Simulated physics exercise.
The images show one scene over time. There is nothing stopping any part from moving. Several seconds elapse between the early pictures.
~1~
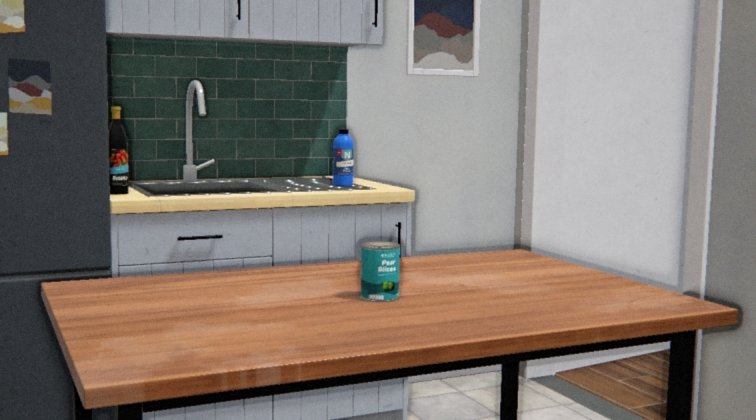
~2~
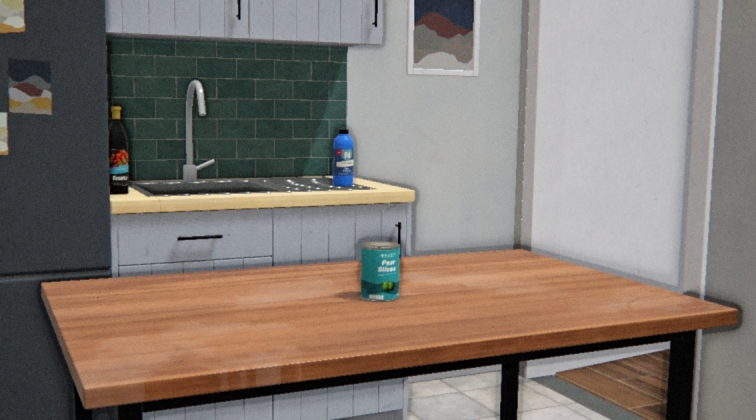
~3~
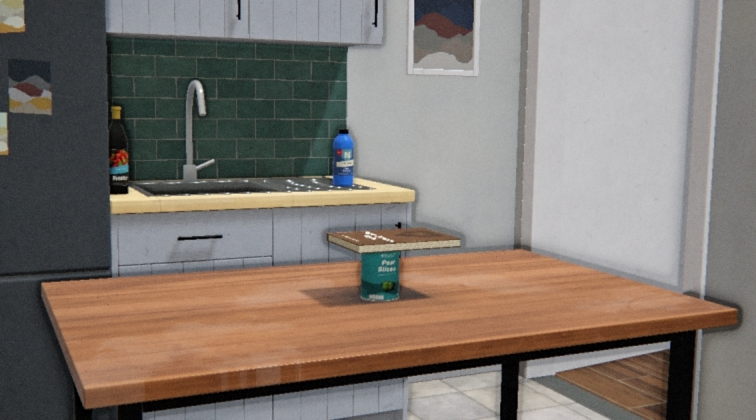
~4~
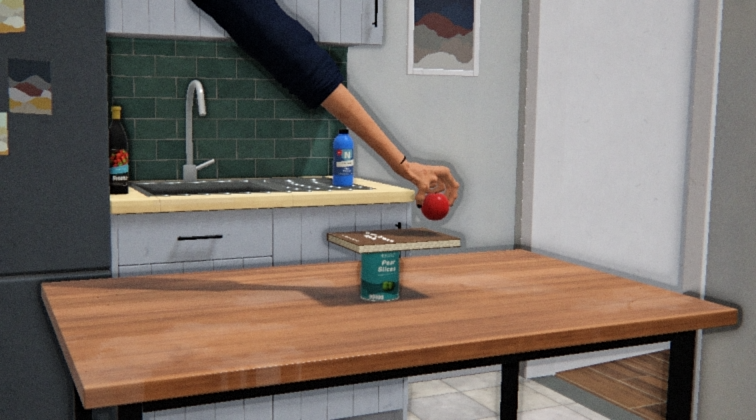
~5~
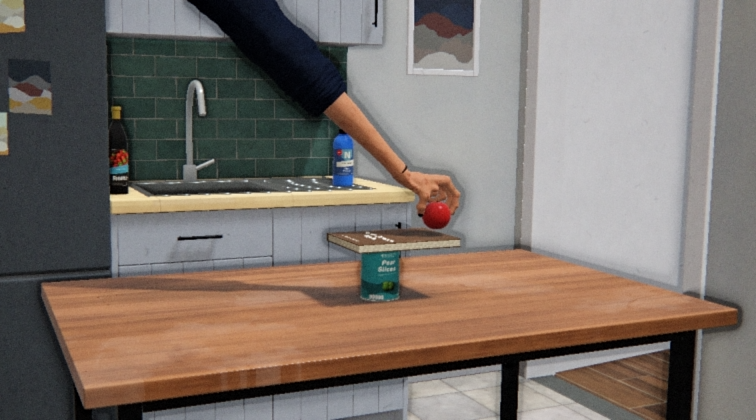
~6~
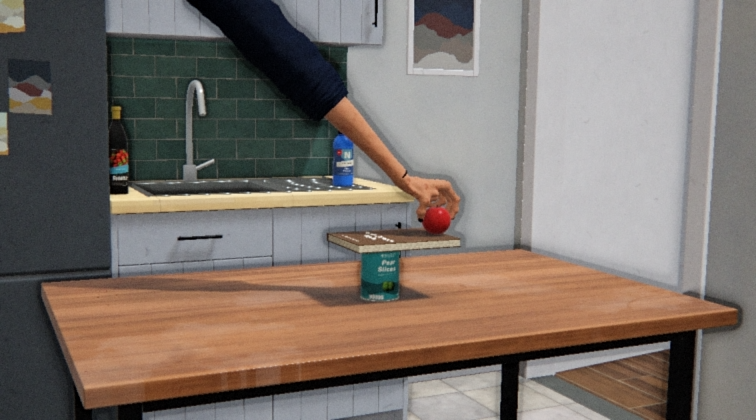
In a kitchen, a teal can stands on a wooden table, and then a flat brown book appears lying across its top. An arm in a dark sleeve reaches in and lowers a red apple onto the book's right side.
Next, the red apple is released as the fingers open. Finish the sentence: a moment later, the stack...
It topples.
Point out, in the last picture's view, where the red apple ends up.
Close to pixel (513, 276).
Then, 0.40 s after the last picture, red apple now fallen; brown book tipped 49° from how it was.
Then, 0.70 s after the last picture, brown book now fallen.
Then, 1.00 s after the last picture, things are still on the move.
By the end, fallen, brown book and red apple; turquoise tin in place. Seen from the same camera at the end, red apple near (513, 276). The stack loses its balance.
